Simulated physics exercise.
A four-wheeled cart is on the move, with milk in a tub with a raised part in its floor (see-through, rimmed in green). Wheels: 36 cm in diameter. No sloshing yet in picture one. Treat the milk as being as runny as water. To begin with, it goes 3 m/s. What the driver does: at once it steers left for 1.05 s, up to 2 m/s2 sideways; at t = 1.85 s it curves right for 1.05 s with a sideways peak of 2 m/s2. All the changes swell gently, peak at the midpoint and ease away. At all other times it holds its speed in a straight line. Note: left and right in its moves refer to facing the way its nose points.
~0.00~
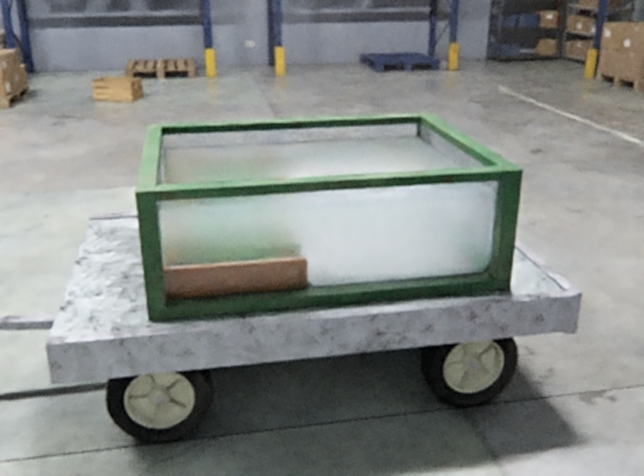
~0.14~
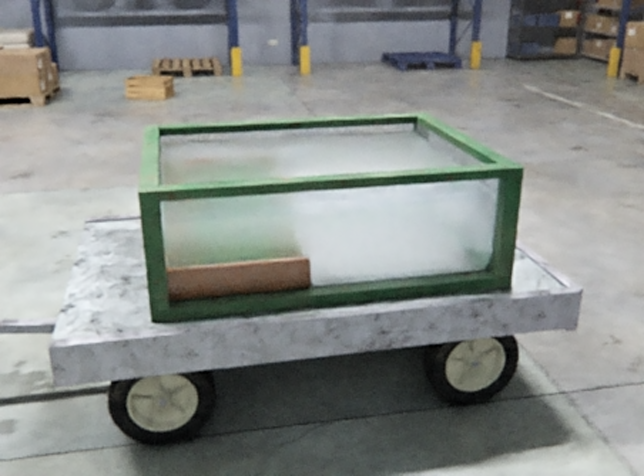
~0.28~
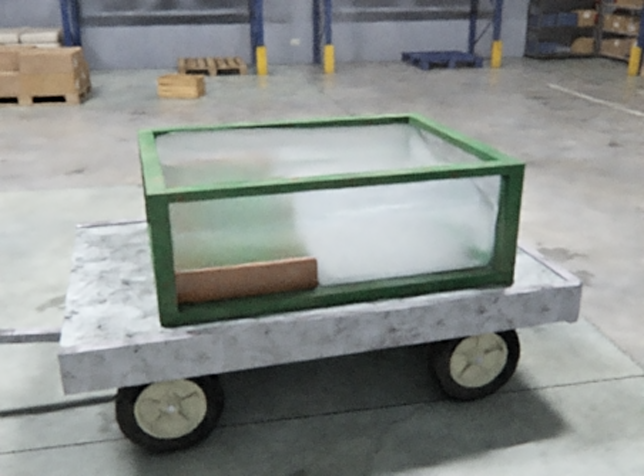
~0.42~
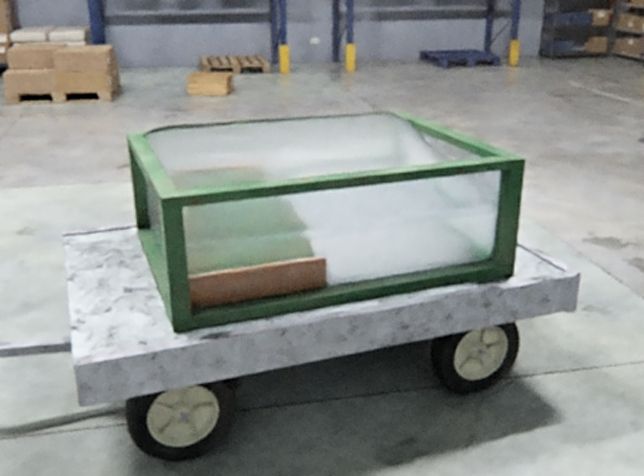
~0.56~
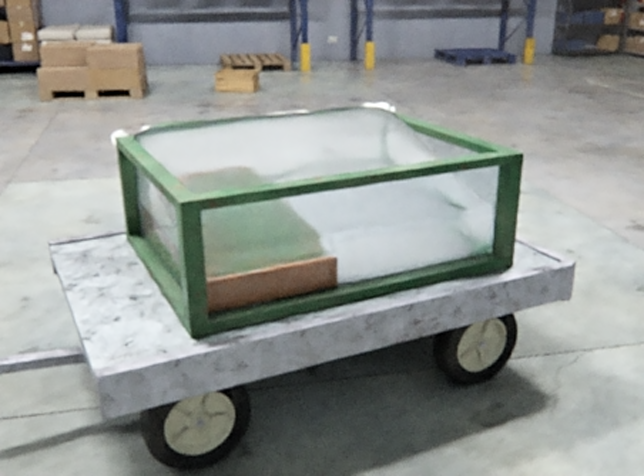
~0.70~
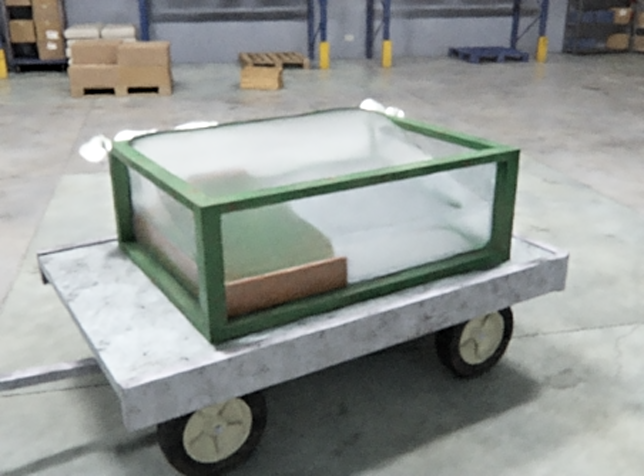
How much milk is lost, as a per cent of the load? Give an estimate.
19 %.
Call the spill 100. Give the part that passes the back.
Share: Near 0%.
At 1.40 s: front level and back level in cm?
Front 34 cm, back 28 cm.
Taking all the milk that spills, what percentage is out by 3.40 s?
Roughly 80 per cent by then.
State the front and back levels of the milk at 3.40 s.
Some 30 cm in front and some 26 cm behind.
Then, 1.40 s in, it stands 28 cm high behind and 34 cm in front; 5 per cent has gone over the far side.
Then, 2.40 s in, it stands 33 cm high behind and 33 cm in front; 7 per cent has gone mostly over the far side, some over the near side.
Then, 3.40 s in, it stands 25 cm high behind and 31 cm in front; 16 per cent has gone mostly over the near side, some over the far side.
Then, 5.89 s in, 19 per cent has gone over the near side and the far side, 49 of 262 litres.
